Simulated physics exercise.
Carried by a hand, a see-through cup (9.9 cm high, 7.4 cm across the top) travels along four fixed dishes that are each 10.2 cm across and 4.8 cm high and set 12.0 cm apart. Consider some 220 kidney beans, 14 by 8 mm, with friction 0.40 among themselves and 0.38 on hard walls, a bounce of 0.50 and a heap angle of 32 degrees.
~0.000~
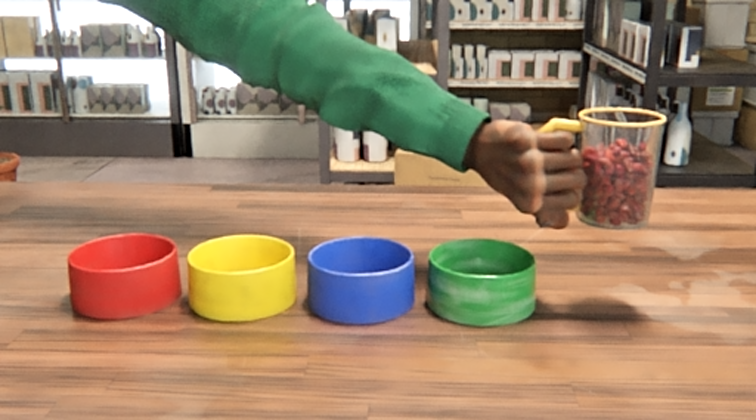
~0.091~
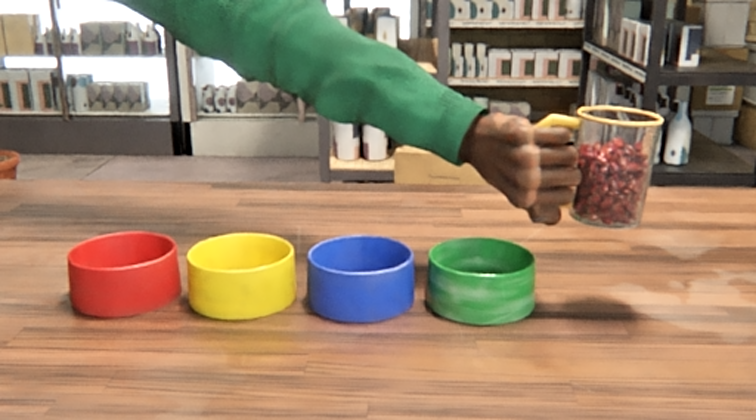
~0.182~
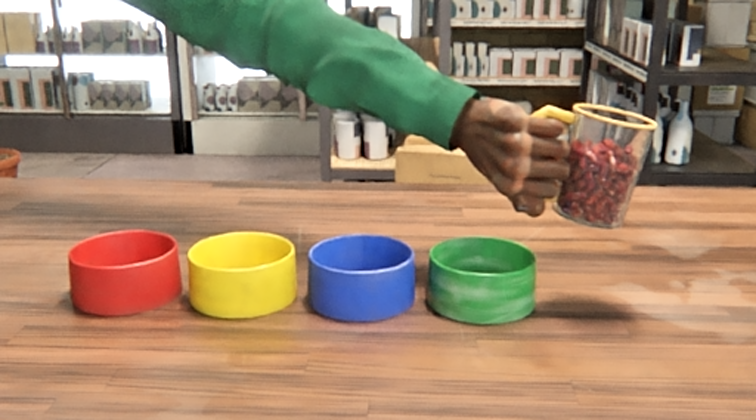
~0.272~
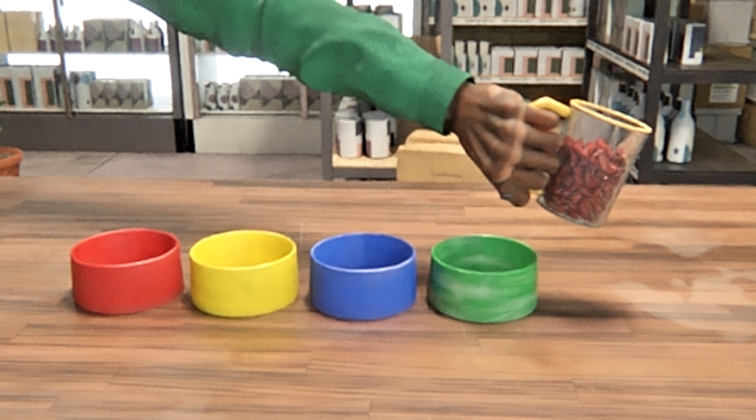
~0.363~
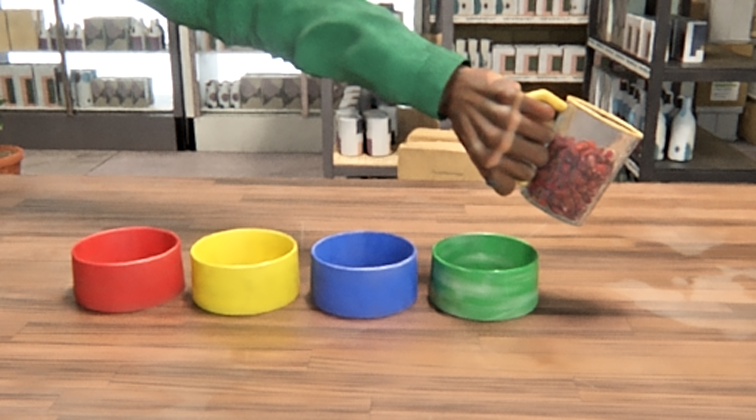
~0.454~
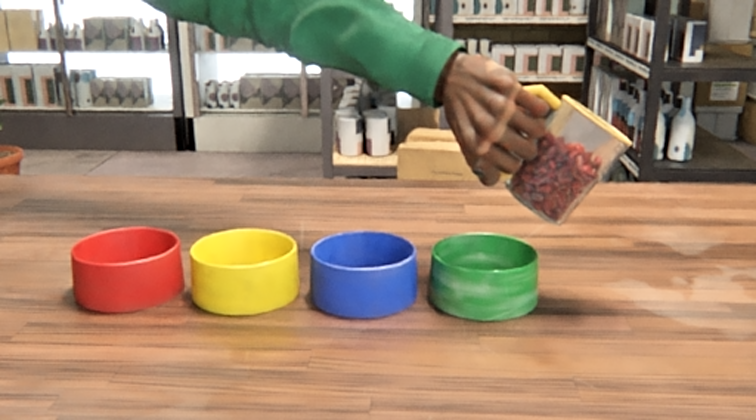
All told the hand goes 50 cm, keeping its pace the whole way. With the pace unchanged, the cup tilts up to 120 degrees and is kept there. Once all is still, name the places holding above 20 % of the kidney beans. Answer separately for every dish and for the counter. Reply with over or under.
Red under, blue under, green over, yellow under, counter under.
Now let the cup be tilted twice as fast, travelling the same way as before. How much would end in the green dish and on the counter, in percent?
Shares: Green dish 20, counter 80.
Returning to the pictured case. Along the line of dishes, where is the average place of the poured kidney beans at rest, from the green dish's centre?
It ends up around 1 cm from that dish's centre, over to the left.
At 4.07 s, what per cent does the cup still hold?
Roughly 0 in a hundred.
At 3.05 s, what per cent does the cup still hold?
My estimate is about 0 per cent.
Then, at 2.01 s, tilt 120 degrees; cup holds 0 %, green 95 %.
After 3.05 s, tilt 120 degrees; cup holds 0 %, green 95 %.
After 4.07 s, tilt 120 degrees; cup holds 0 %, green 95 %.
At rest (4.4 s), red 0 %, blue 0 %, green 95 %, yellow 0 %, counter 5 %.
